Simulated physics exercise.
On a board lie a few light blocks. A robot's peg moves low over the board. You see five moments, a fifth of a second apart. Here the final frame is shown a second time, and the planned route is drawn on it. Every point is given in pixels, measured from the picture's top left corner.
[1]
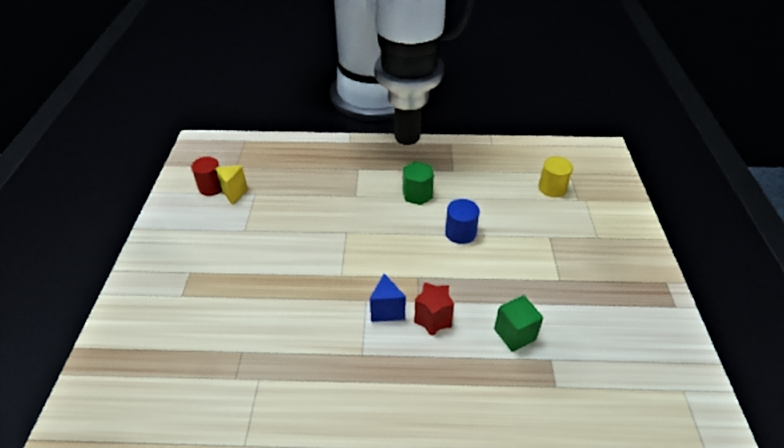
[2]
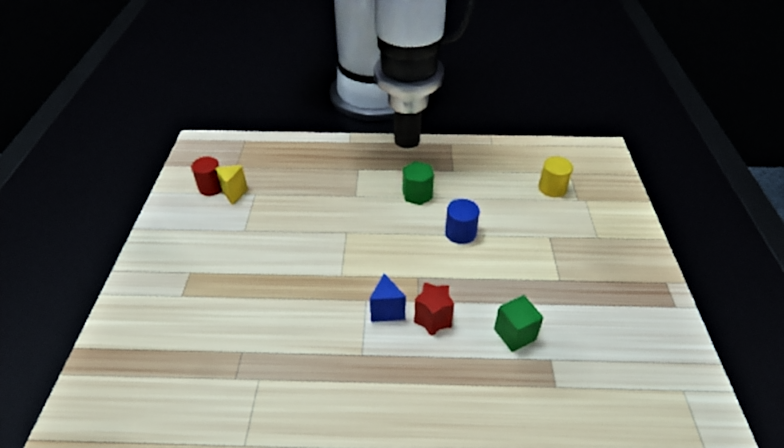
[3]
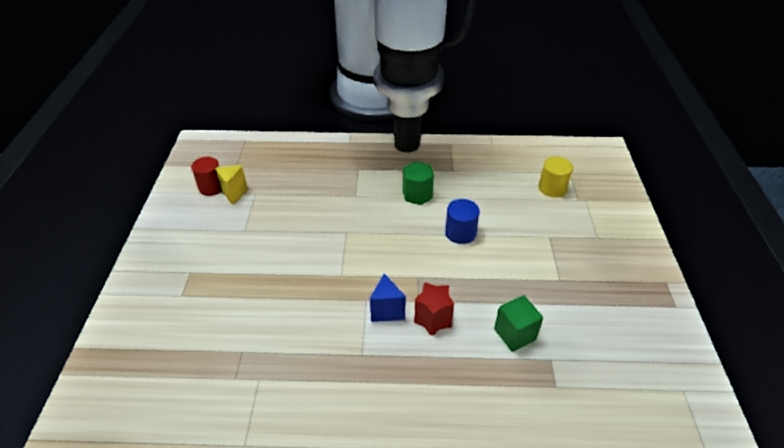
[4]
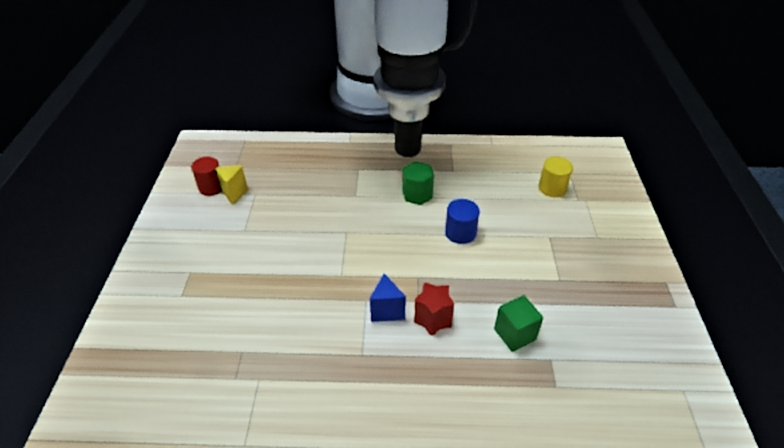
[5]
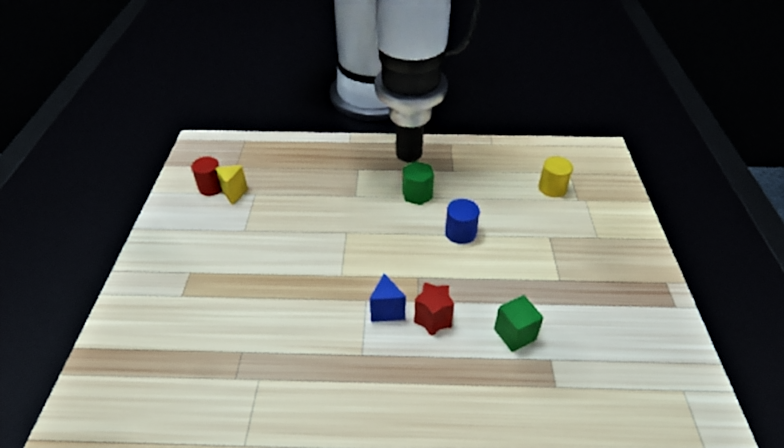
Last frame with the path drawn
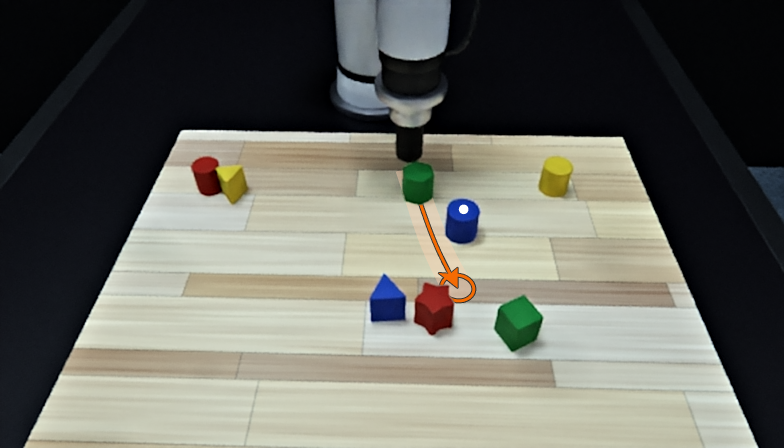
A robot arm's dark tip edged slightly forward over a wooden board, drawing a little closer to a green block, while the scattered red, yellow, blue and green blocks all stayed still.
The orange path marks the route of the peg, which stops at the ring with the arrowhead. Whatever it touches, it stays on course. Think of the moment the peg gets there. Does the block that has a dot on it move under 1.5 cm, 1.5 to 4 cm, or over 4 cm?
Up to 1.5 cm.
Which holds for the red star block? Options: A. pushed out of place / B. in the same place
A.
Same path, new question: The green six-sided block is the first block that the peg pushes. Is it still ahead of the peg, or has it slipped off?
It is still in front.
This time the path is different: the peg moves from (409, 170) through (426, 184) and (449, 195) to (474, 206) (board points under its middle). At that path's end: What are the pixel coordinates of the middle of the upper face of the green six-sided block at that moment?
So, by the moment the path ends, you'll find the top centre of the green six-sided block at (432, 186).
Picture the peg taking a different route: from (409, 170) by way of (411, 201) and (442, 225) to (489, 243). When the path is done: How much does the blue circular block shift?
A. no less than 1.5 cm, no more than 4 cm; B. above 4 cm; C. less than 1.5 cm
B - above 4 cm.
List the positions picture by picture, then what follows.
In the first picture, peg tip at (407, 138); block tops, green six-sided block at (418, 171); red star block at (435, 297); blue circular block at (464, 209); green four-sided block at (521, 312).
In the second picture, peg at (407, 142); blocks unchanged.
In the third picture, peg at (407, 146); blocks unchanged.
In the fourth picture, peg at (408, 150); blocks unchanged.
In the fifth picture, peg at (409, 155); green six-sided block at (418, 171); red star block at (435, 297); blue circular block at (464, 209); green four-sided block at (521, 312).
Path on the board, from (409, 170) by way of (427, 223) to (458, 288); the dot is on the blue circular block.
What follows on the original path. One third of the way, peg at (422, 190); green six-sided block at (431, 203).
Two thirds of the way, peg at (437, 229); green six-sided block at (446, 245); blue circular block at (467, 212).
At the end, peg at (460, 273); green six-sided block at (470, 294); red star block at (438, 307), turned 50° clockwise; blue circular block at (467, 212); green four-sided block in place.
